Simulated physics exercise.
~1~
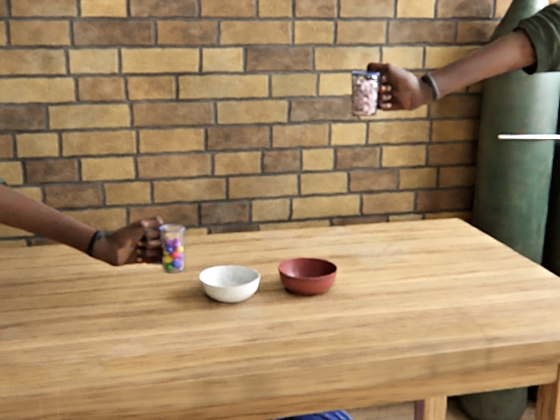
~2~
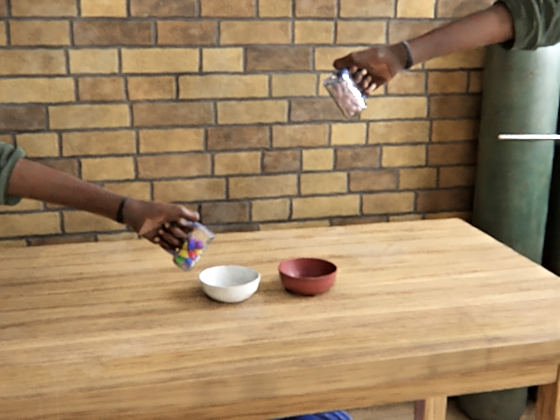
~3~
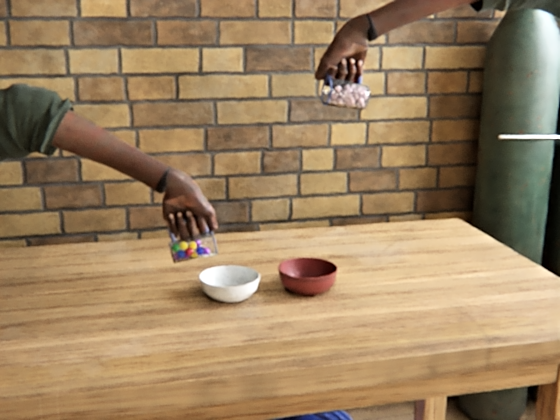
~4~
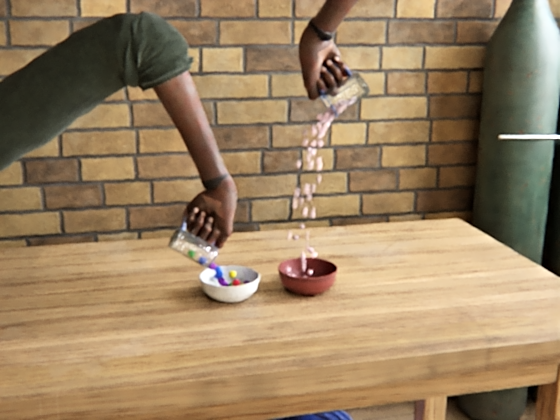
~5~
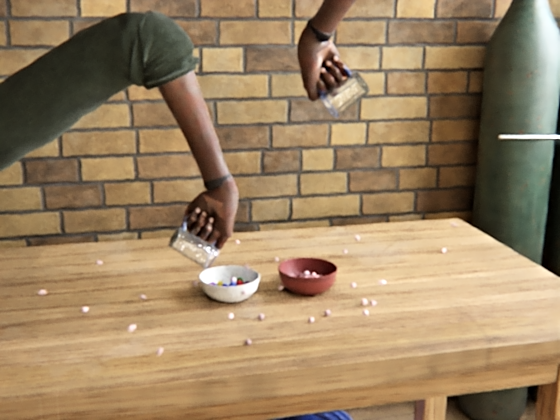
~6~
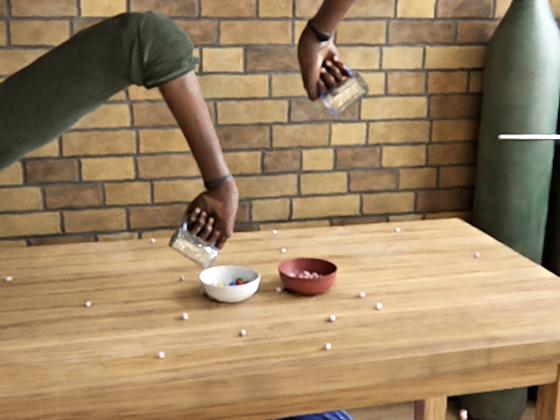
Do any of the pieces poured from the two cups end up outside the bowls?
Yes, many of the pale pink pieces poured from high above the red bowl end up scattered over the table. The colourful pieces all stay in the white bowl.
